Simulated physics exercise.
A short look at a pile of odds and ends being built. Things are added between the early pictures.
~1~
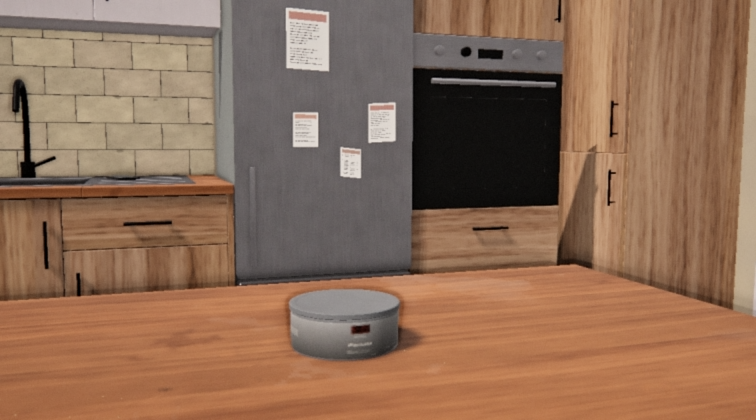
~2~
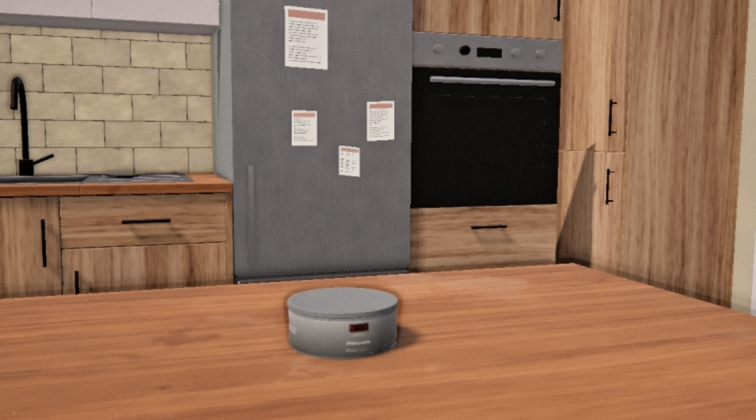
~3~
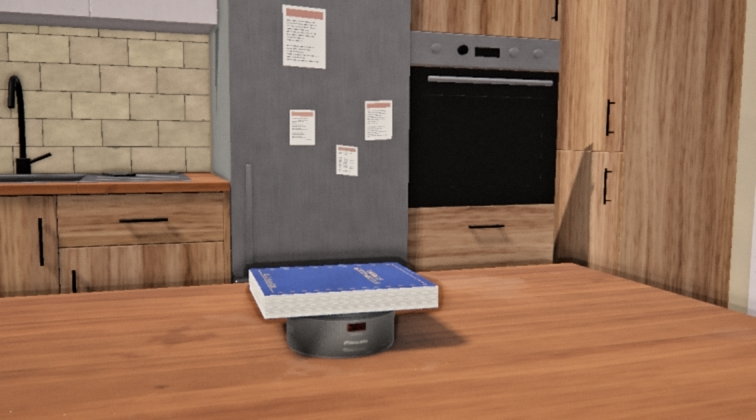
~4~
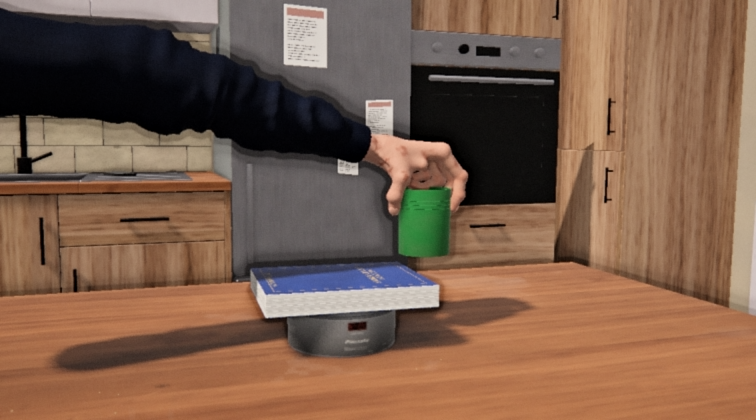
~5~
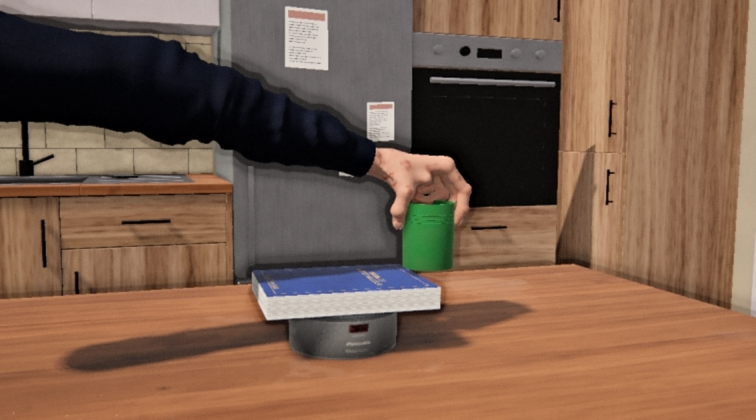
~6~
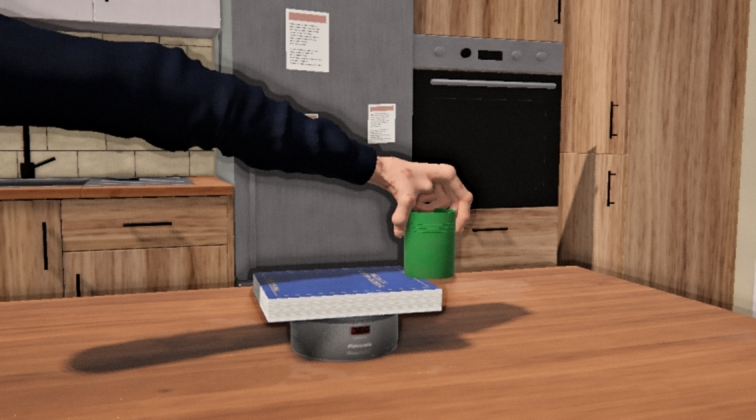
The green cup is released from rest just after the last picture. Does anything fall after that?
The pile gives way.
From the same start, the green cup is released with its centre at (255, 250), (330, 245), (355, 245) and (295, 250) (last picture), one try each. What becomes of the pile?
In the first case it gives way; in the second case it stays up; in the third case it holds; in the fourth case it holds.
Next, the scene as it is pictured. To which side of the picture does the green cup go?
To the right.
Then, 0.30 s on from there, green cup now fallen.
Then, 0.40 s on from there, things are still on the move.
Then, 0.50 s on from there, nothing new.
Then, 2.10 s on from there, green cup resting near (482, 308).
In the end, fallen, green cup; the other 2 unmoved. At the end, from the last picture's camera, green cup near (483, 309). The pile loses its balance.
